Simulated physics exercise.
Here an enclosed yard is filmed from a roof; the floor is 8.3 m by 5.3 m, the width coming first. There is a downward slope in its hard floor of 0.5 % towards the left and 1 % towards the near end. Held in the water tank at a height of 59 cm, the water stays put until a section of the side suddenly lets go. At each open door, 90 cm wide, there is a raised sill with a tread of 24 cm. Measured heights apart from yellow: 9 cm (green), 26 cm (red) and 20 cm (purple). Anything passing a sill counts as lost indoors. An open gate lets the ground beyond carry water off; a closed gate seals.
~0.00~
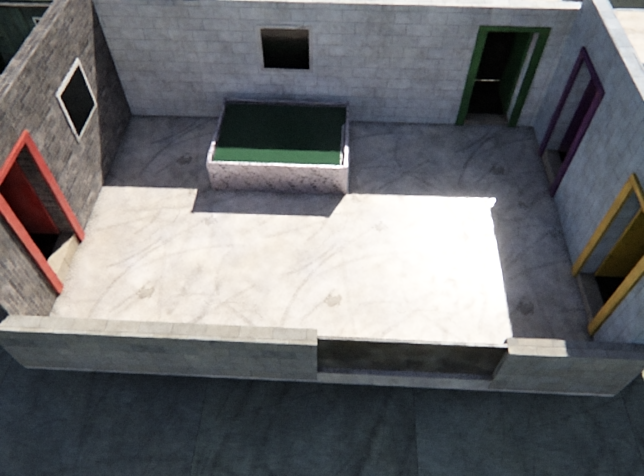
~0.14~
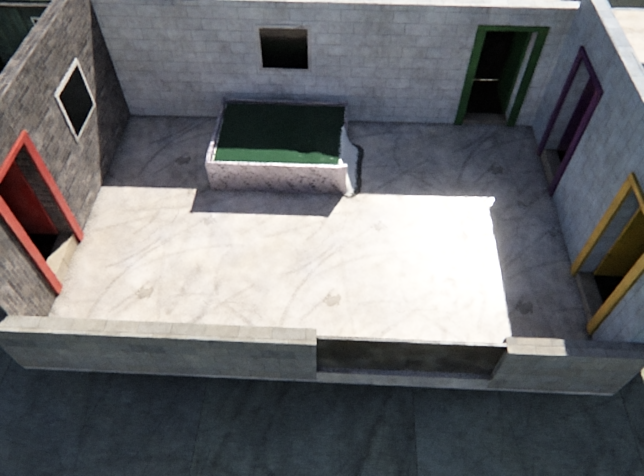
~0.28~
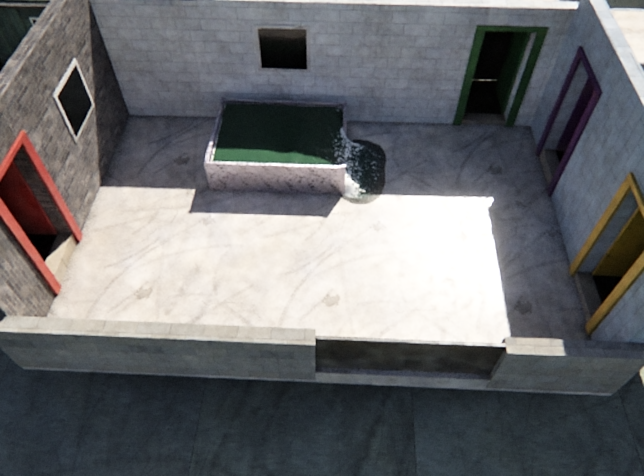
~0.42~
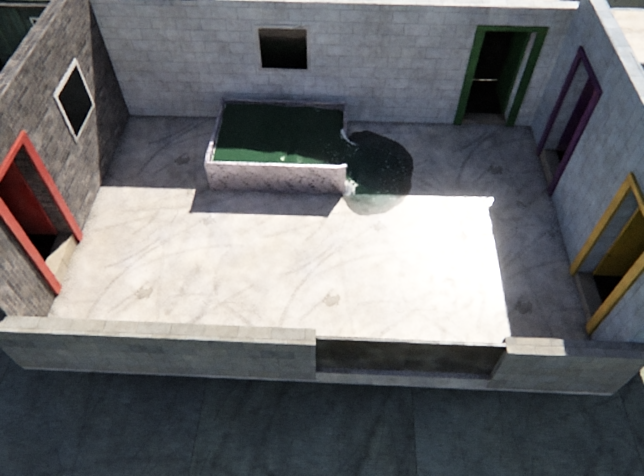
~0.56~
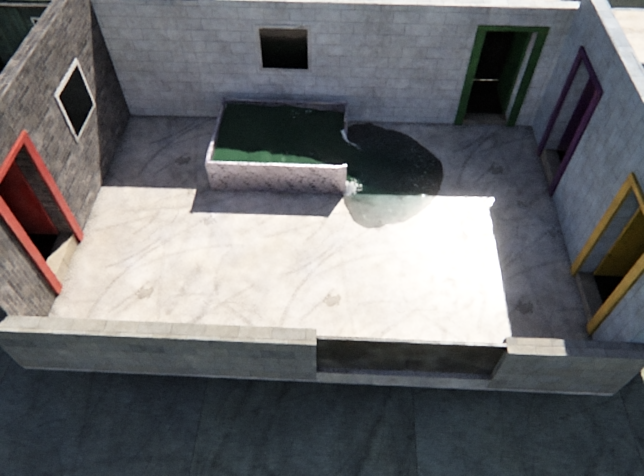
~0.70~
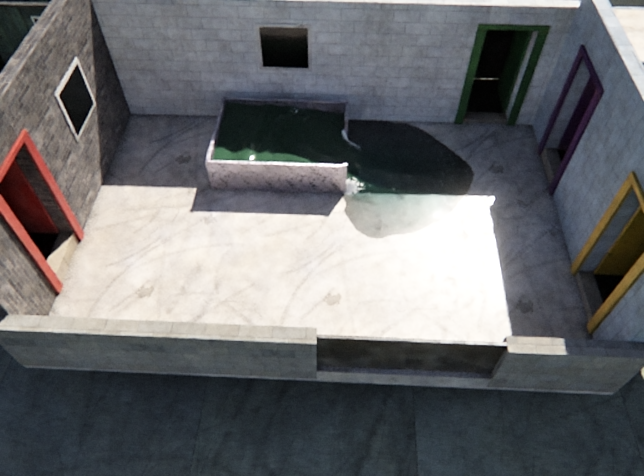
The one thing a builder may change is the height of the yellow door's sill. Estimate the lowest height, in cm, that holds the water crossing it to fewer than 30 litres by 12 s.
My estimate is 11 cm.
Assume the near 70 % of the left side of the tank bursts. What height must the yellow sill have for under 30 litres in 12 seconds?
A minimum of about 6.0 cm.
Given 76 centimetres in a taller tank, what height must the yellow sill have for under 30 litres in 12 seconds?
Roughly 15 cm high.
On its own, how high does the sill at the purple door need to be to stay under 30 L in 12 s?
For purple, a step near 17 cm.
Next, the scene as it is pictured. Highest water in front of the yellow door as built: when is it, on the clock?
I'd say near 2.6 seconds.
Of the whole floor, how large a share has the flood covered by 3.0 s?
Near 40 per cent is wet.
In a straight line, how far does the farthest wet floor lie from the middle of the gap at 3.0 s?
Roughly 5.4 metres.
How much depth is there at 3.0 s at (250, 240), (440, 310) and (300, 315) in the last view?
The three readings, in order, are 0, 2 and 0 cm.
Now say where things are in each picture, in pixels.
In the first frame, still water, 59 cm deep, in the water tank at (282, 135); the yellow door at (610, 264) is dry.
In the second frame, the gap is at (343, 160), the front 0.3 m out at (357, 187); the back of the water tank holds 59 cm.
In the third frame, water pours out at (342, 162) and has run 0.8 m, to (381, 161); about 10 cm deep outside, 59 cm at the back.
In the fourth frame, the gap is at (342, 163), the front 1.2 m out at (408, 172); the back of the water tank holds 59 cm.
In the fifth frame, the gap is at (343, 163), the front 1.8 m out at (437, 178); the back of the water tank holds 59 cm.
In the sixth frame, water pours out at (343, 162) and has run 2.4 m, to (469, 173); about 5 cm deep outside, 59 cm at the back; 2.7 m in a straight line remain to the yellow door at (609, 262).
After 1.4 s water covers 30 % of the floor, deepest (31 cm) near (355, 179); it has not reached the yellow door.
After 3.0 s water covers 40 % of the floor, deepest (32 cm) near (598, 356); 14 cm at the yellow door, 1 litre in over its 13 cm sill.
After 12.0 s water covers 95 % of the floor, deepest (13 cm) near (38, 344); 8 cm at the yellow door, 12 litres in over its 13 cm sill.
At the yellow door as built, the water arrived by 2.1 s and peaked near 15 cm at 2.6 s.
With a sill of 9.5 cm, 55 litres would have come in within the 12 s; with 12.5 cm, 15 litres. So under 30 litres takes about 11 cm.
